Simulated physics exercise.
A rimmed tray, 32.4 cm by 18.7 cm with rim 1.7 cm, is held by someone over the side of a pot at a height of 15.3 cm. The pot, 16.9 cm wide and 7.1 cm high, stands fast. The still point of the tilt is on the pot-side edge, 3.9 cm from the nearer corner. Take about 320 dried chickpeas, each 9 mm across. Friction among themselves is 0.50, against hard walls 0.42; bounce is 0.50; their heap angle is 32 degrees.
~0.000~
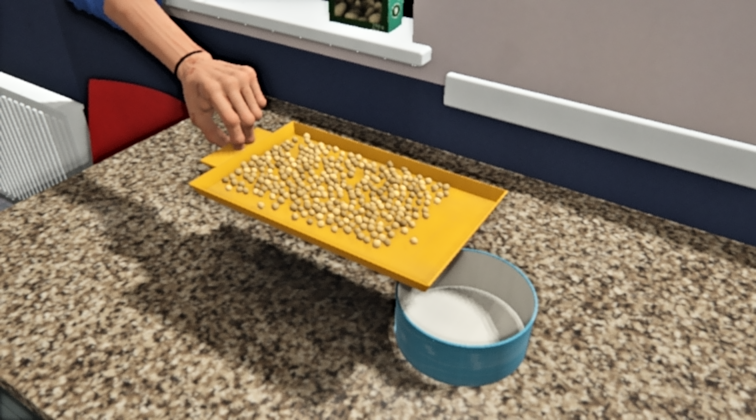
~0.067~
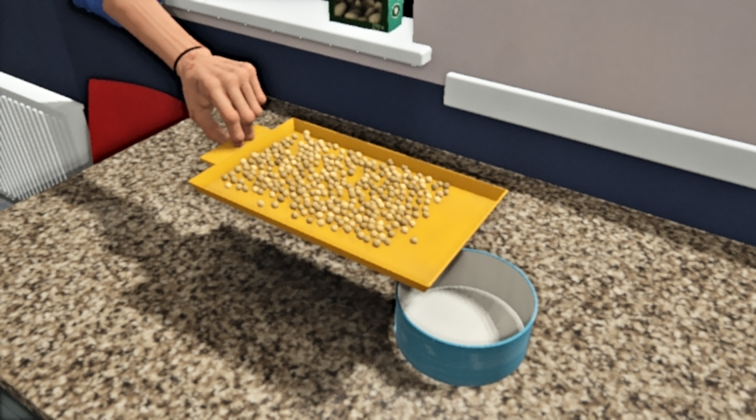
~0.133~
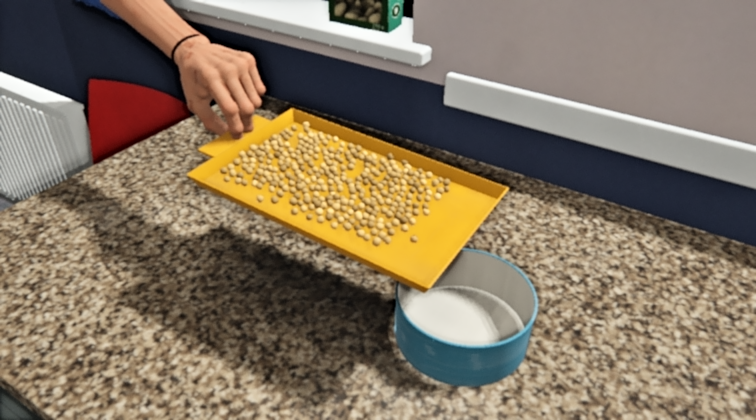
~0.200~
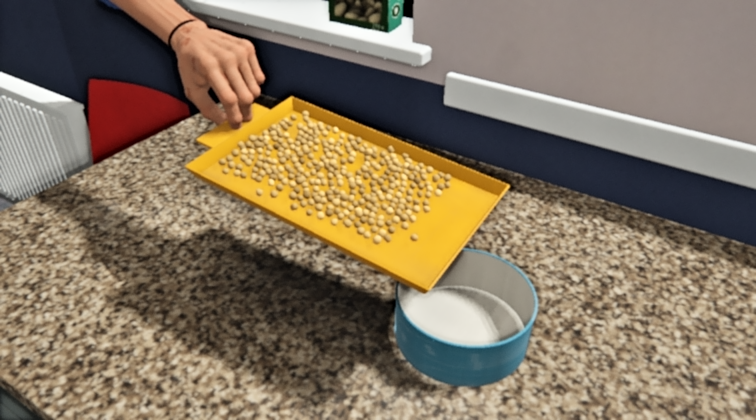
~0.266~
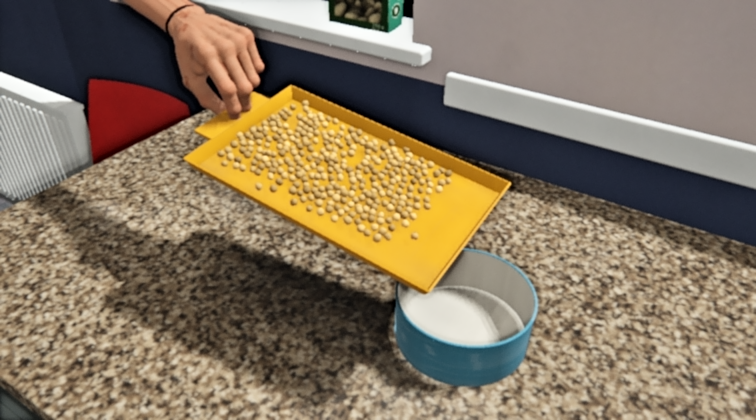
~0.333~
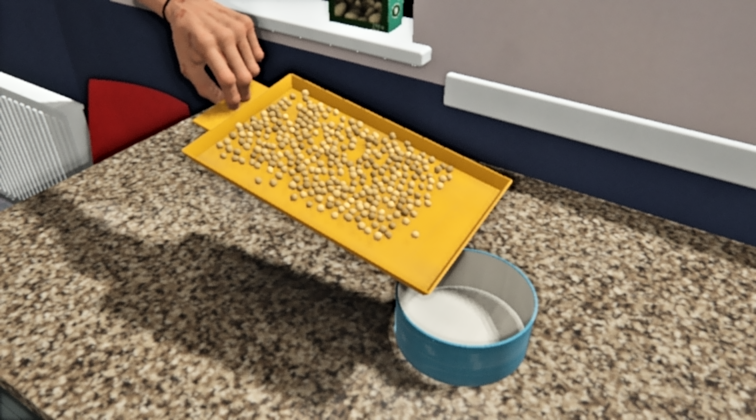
A yellow tray of dried chickpeas tilting gently as a hand raises its left end, beside a blue pot on a speckled countertop.
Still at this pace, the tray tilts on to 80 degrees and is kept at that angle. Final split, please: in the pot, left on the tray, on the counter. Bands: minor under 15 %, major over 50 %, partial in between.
Pot: Minor, tray: Minor, counter: Major.
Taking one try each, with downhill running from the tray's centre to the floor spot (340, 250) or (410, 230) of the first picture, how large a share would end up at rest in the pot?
Roughly 0 % for the first direction, roughly 55 % for the second.
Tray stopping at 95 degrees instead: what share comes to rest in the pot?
In that case, near 0 percent.
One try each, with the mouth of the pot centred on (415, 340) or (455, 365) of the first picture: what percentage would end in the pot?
Close to 95 in a hundred, then close to 95 in a hundred.
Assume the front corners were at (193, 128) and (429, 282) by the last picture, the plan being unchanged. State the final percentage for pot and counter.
You'd end with pot at 55 and counter at 40.
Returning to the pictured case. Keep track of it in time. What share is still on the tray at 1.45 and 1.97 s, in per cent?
Close to 95 at the first time and 10 at the second.
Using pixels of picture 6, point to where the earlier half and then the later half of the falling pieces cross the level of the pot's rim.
First half close to (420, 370), second half close to (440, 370).
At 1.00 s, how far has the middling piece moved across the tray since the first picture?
By then it sits near 11 cm from where it began.
After 1.00 s, tilt 44 degrees; the tray holds 100 %, the pot 0 %.
Then, at 1.45 s, tilt 65 degrees; the tray holds 95 %, the pot 0 %.
Then, at 1.97 s, tilt 80 degrees; the tray holds 10 %, the pot 0 %.
At rest (2.7 s), pot 0 %, tray 0 %, counter 95 %.
